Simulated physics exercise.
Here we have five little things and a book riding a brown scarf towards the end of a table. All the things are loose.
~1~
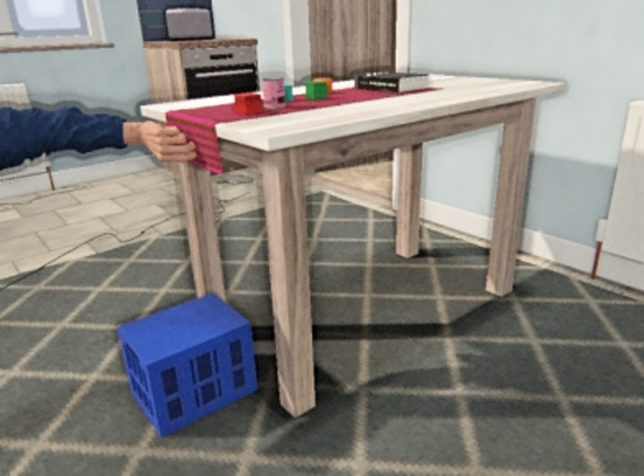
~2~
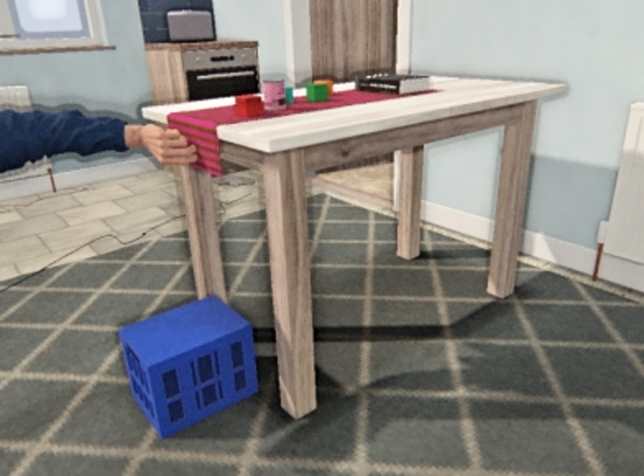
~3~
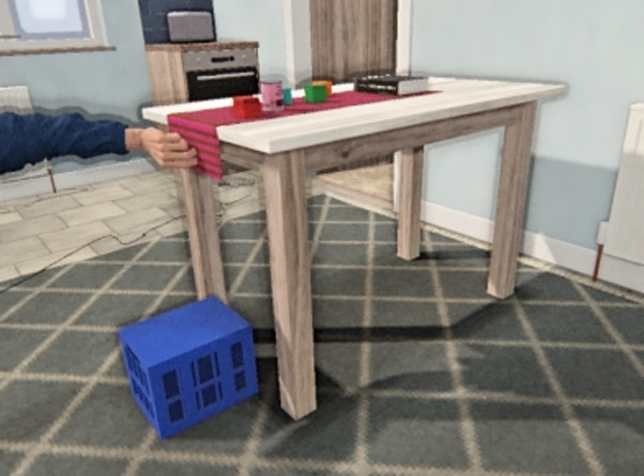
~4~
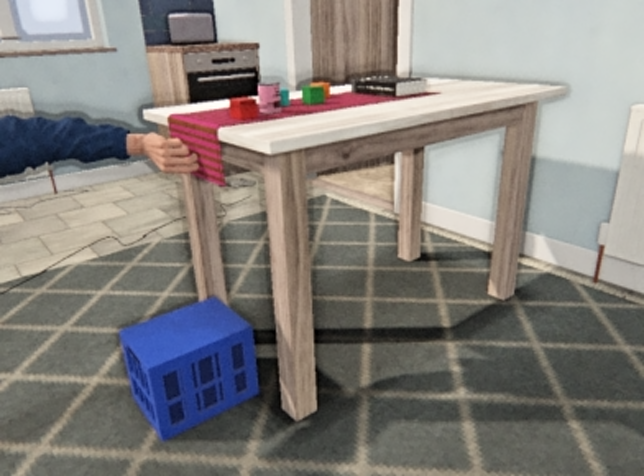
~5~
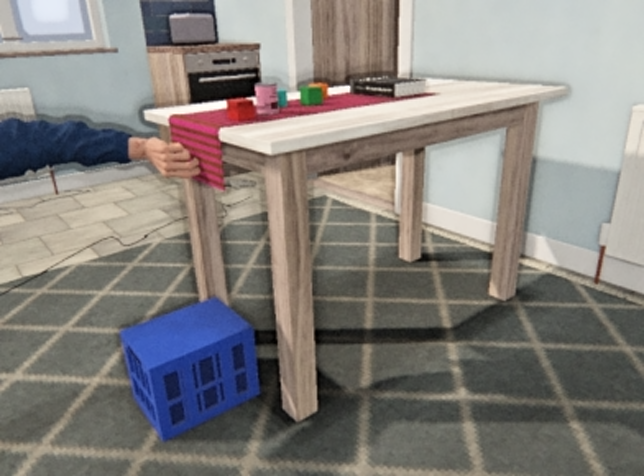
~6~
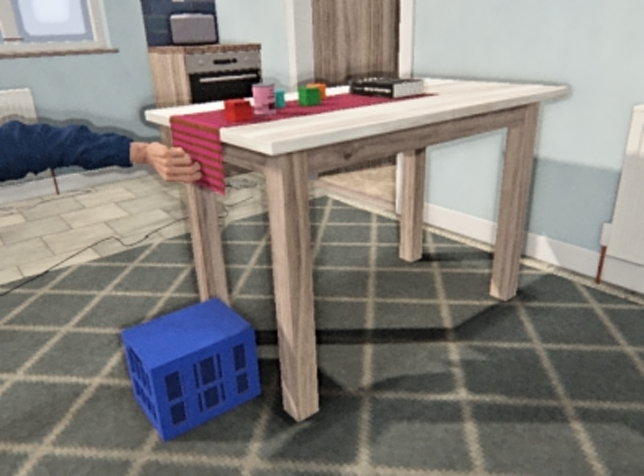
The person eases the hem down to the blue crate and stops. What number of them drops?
The table loses four.
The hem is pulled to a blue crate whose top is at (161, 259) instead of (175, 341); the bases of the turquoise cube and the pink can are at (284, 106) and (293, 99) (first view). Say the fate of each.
The turquoise cube does not fall, the pink can stays on.
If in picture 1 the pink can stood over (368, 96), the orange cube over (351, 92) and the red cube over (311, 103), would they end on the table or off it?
The pink can survives; the orange cube remains up; the red cube is carried off.
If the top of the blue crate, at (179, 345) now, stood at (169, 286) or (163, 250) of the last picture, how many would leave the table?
In that case 2 and 1.
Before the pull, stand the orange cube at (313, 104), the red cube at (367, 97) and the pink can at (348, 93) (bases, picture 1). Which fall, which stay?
The orange cube drops off, the red cube keeps its place on top, the pink can stays on.
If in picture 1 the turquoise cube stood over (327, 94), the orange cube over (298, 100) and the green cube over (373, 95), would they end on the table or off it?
The turquoise cube remains up, the orange cube drops off, the green cube remains up.
A little later, hem near (207, 262); red cube and pink can gone.
Next, hem on the crate; red cube, pink can, turquoise cube and green cube gone.
When it is over, hem on the crate; red cube, pink can, turquoise cube and green cube gone. The count of fallen things is four.
